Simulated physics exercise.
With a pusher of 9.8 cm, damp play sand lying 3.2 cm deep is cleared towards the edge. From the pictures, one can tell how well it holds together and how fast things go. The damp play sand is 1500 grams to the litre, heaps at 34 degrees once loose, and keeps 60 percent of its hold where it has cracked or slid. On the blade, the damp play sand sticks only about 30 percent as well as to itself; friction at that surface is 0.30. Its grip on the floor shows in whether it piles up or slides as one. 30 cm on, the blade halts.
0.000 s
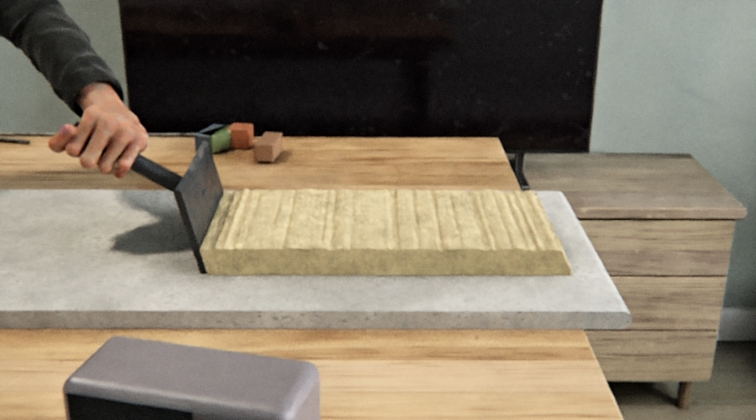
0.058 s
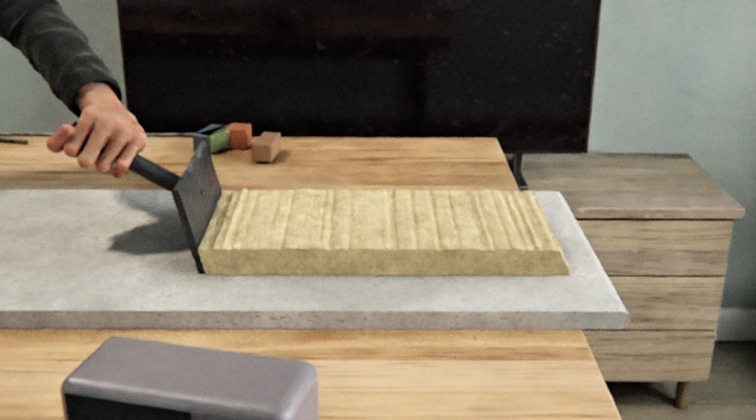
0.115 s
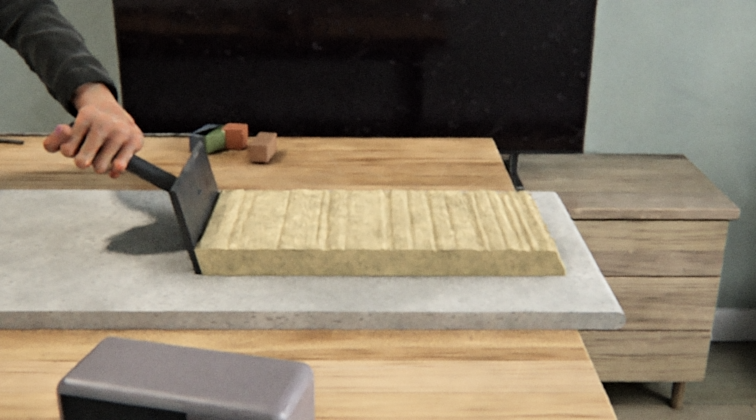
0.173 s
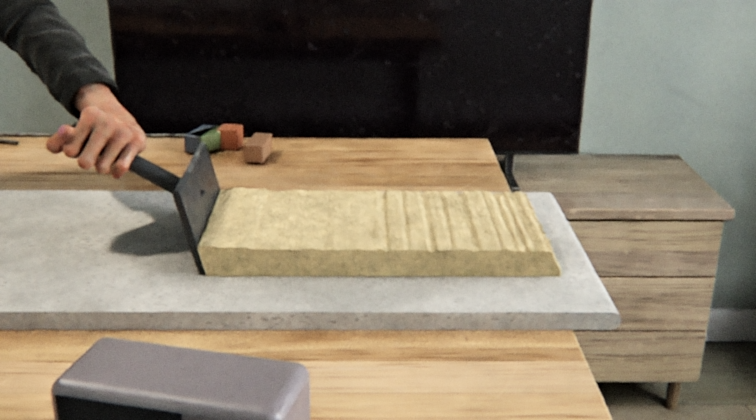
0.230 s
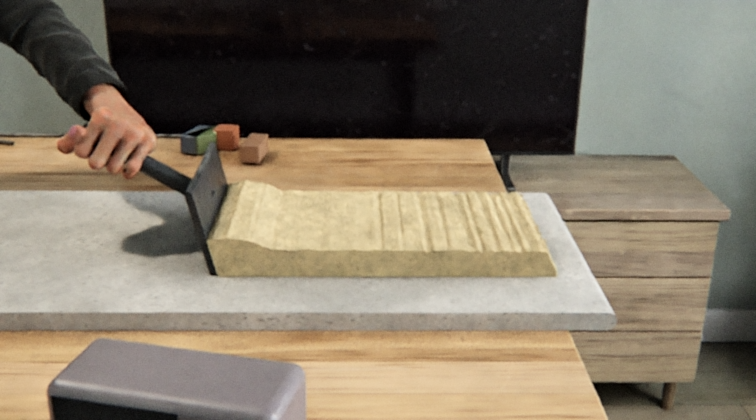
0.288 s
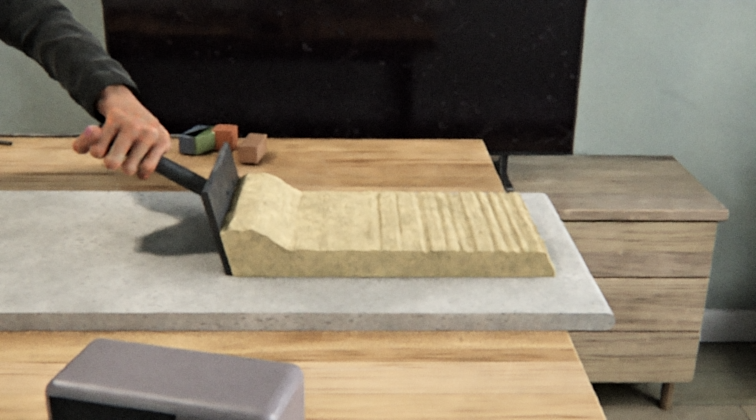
A hand in a dark sleeve, seen from slightly above on a wooden table before a black screen and pale wall, grips a dark flat-bladed pusher at the left. The blade stands against a ridged yellowish slab of damp sand on a grey board, with small coloured blocks behind, a grey box in front and a wooden cabinet right. The blade first stays still, then slides slightly right, smoothing and humping the sand beside it, while the view drifts slightly.
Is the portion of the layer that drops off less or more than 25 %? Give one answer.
It comes out less.
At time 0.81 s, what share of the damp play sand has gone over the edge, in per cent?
0 per cent, roughly.
By 0.53 s, 0 % has gone over the edge.
By 0.81 s, 0 % has gone over the edge.
By 1.10 s, 9 % has gone over the edge.
By 1.38 s, 15 % has gone over the edge.
By 1.44 s, at the end, 15 % has gone over the edge.
